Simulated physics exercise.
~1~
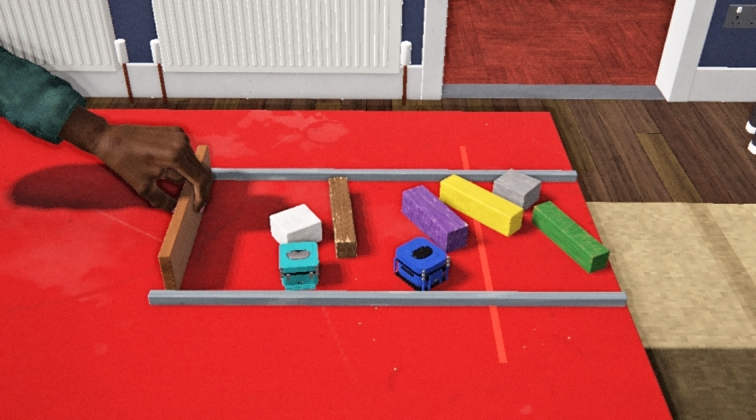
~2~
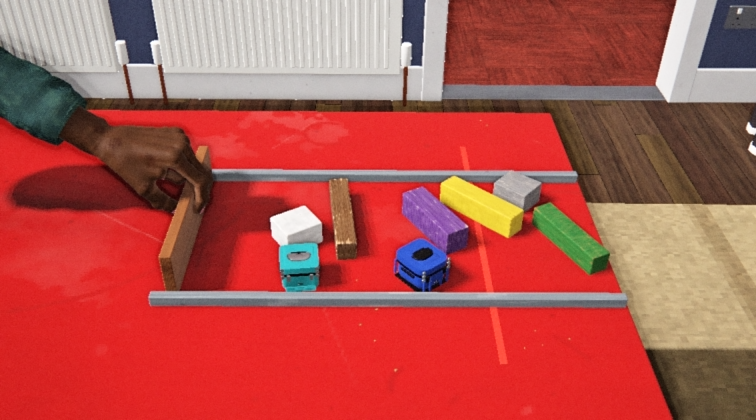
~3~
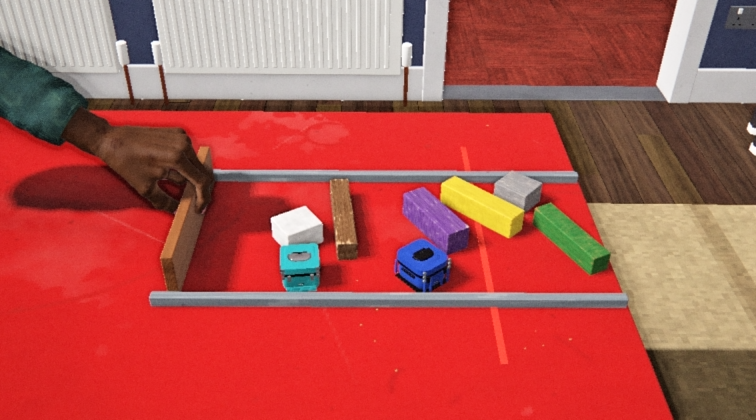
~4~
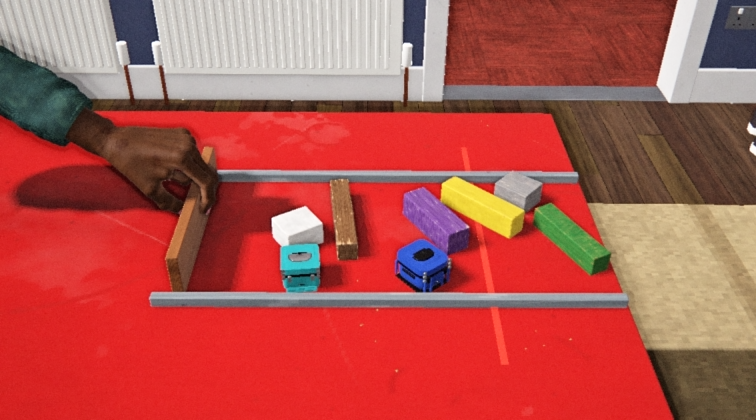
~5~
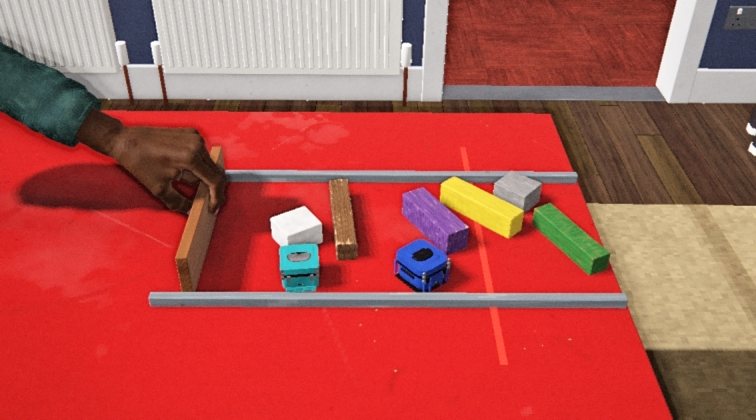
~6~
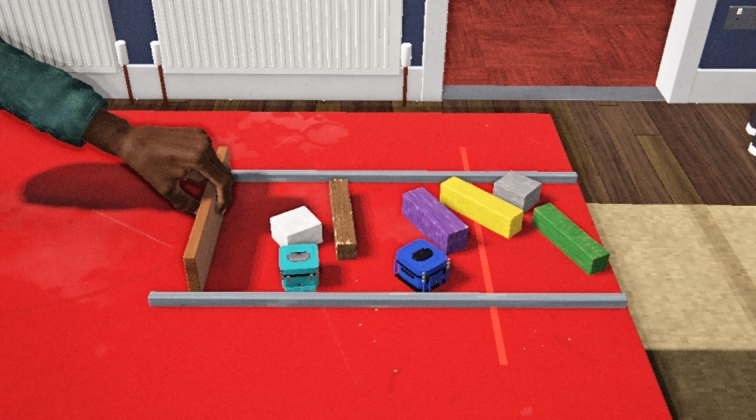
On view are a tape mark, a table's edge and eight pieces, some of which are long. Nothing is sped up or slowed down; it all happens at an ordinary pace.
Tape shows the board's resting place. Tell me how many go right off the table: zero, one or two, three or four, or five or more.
Zero go right off.
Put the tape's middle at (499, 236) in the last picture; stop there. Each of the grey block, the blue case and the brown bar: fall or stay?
The grey block is still there. The blue case is still there. The brown bar is still there.
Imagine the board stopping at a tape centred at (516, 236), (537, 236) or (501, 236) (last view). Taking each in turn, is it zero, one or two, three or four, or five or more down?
In the order the places were given: Either one or two, three or four, 1 or 2.
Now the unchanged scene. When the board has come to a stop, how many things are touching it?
Count recorded: 3.
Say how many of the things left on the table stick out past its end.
You'd get 1.
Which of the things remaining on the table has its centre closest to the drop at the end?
The green bar.
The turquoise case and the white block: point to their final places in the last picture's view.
Going in order: First (507, 270), then (502, 239).
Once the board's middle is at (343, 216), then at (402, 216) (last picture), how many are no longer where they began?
I get 3 at the one place and 6 at the other.
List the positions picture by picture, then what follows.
The first frame shows green bar (569, 236); grey block (516, 191); yellow bar (480, 205); board (189, 214); tape (479, 234).
The second frame shows grey block (517, 192); white block (297, 229).
The third frame shows yellow bar (481, 206); turquoise case (300, 268).
The fourth frame shows green bar (570, 238); blue case (422, 267).
The fifth frame shows grey block (517, 192); brown bar (343, 218).
The sixth frame shows green bar (569, 238); grey block (517, 192); yellow bar (480, 207); board (211, 215); tape (480, 236).
Early on, none off yet; green bar at rest near (569, 238); grey block at rest near (517, 192); yellow bar at rest near (480, 207).
A while later, none off yet; green bar at rest near (569, 238); grey block at rest near (517, 192); yellow bar moving near (484, 204).
Finally, the number that fall off is zero.
